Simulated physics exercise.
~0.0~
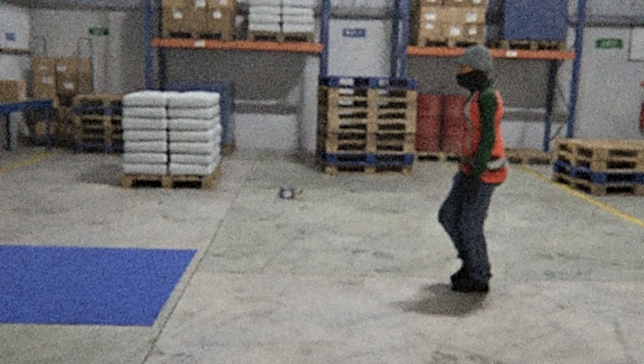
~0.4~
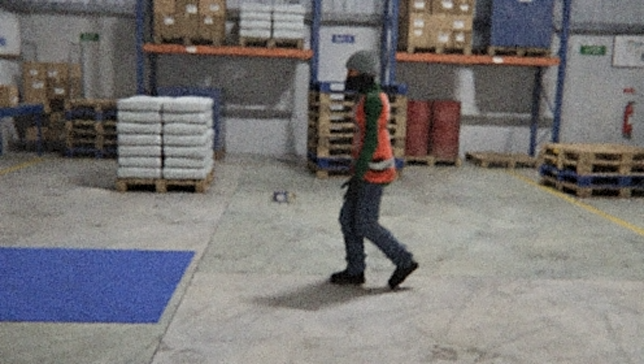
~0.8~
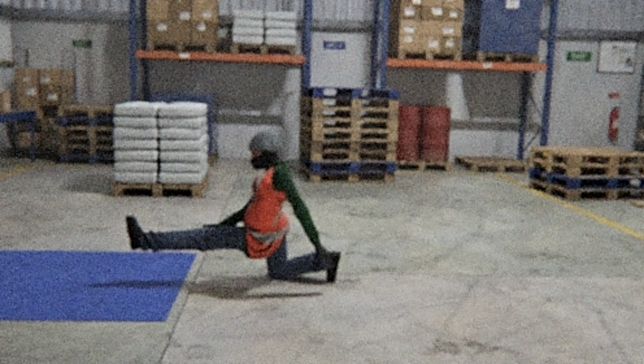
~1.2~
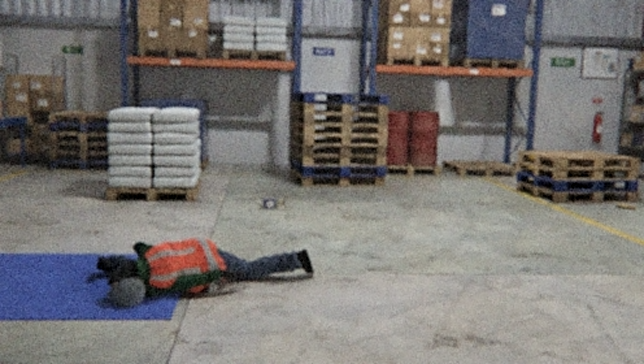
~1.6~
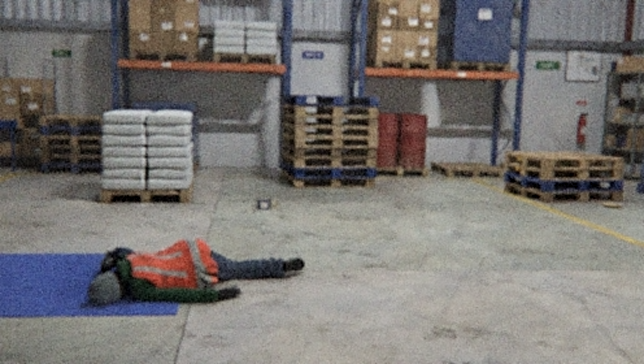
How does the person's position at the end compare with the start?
At the start the person is upright on the bare floor at the right. By the end the person lies further left, with head and chest over the blue mat and hips still short of it.
